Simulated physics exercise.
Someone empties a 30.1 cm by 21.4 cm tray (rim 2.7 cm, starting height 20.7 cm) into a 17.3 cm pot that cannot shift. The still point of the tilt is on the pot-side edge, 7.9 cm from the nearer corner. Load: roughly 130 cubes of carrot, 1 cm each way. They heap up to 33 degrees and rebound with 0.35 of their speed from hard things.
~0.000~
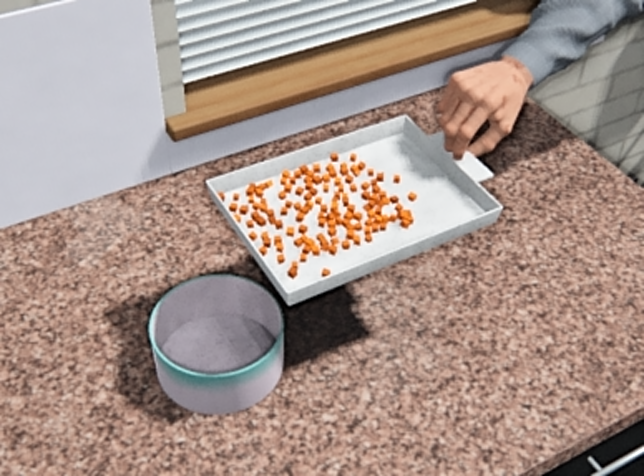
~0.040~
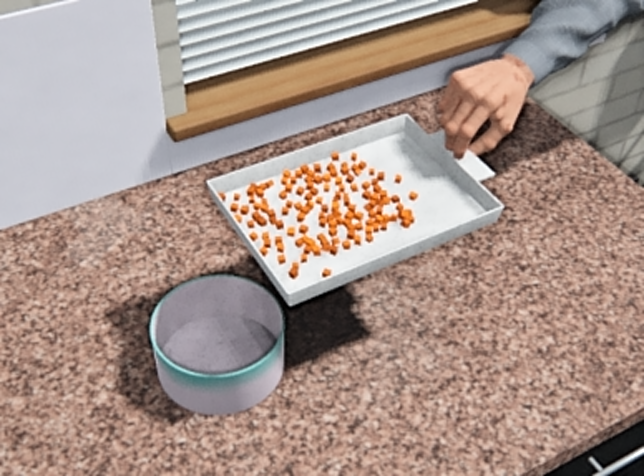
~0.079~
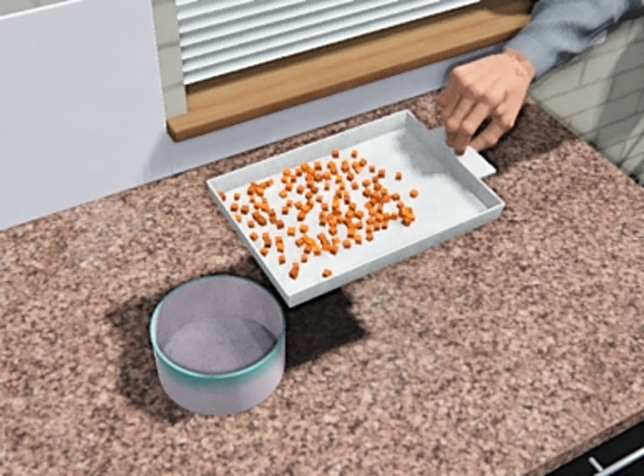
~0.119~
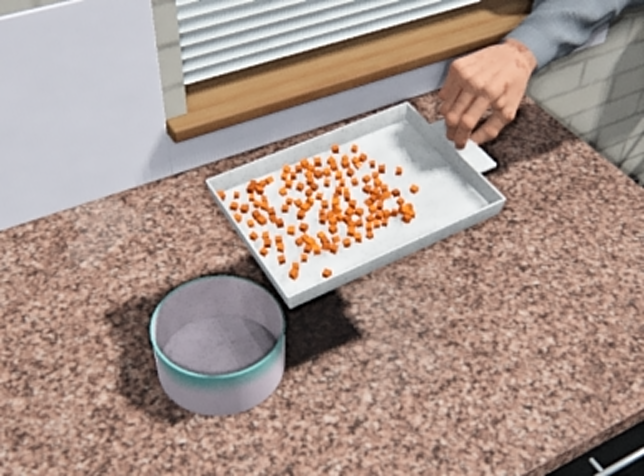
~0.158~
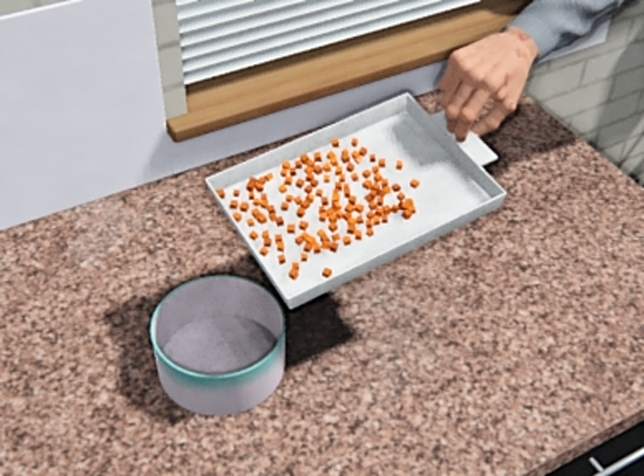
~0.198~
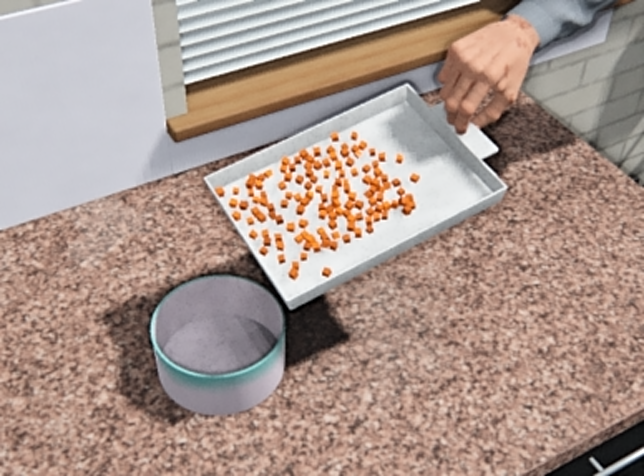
In this clip, a hand grips the tab of a pale rectangular tray scattered with small orange cubes, above a speckled countertop beside an empty round pot, then gradually raises the tray's far side, tilting it slightly toward the viewer.
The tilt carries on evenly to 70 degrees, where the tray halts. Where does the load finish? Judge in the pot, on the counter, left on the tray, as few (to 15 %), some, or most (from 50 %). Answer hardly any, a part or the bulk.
In the pot: Hardly any; on the counter: A part; left on the tray: The bulk.
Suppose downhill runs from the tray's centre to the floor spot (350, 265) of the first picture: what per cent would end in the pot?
About 0 per cent.
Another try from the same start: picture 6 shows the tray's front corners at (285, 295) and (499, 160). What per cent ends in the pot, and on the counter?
Pot 25, counter 15.
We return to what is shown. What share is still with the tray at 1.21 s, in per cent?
Some 80 per cent of the load.
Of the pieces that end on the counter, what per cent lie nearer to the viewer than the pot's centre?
Roughly 100 per cent.
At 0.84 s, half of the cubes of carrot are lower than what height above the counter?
About 24 cm.
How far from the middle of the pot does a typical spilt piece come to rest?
About 20 cm.
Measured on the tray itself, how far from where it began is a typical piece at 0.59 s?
About 2 cm.
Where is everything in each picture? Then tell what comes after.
Tray tilt 0 degrees, front corners at (289, 289) and (498, 206); middle of the pieces at (324, 209); pot at (217, 322), in the first frame.
Tray tilt 0 degrees, front corners at (290, 290) and (499, 206); middle of the pieces at (325, 209), in the second frame.
Tray tilt 2 degrees, front corners at (290, 292) and (500, 203); middle of the pieces at (325, 207), in the third frame.
Tray tilt 4 degrees, front corners at (289, 293) and (501, 198), lowest corner left front; middle of the pieces at (325, 205), in the fourth frame.
Tray tilt 7 degrees, front corners at (289, 295) and (502, 192), lowest corner left front; middle of the pieces at (325, 202), in the fifth frame.
Tray tilt 10 degrees, front corners at (289, 297) and (502, 187), lowest corner left front; middle of the pieces at (324, 198); pot at (218, 323). Its pace works out near 75 degrees a second, in the sixth frame.
After 0.59 s, tilt 39 degrees; the tray holds 100 %, the pot 0 %.
Then, at 0.84 s, tilt 58 degrees; the tray holds 100 %, the pot 0 %.
Then, at 1.21 s, tilt 70 degrees; the tray holds 80 %, the pot 0 %.
By 2.8 s all is still; pot 5 %, counter 30 %, tray 65 %.
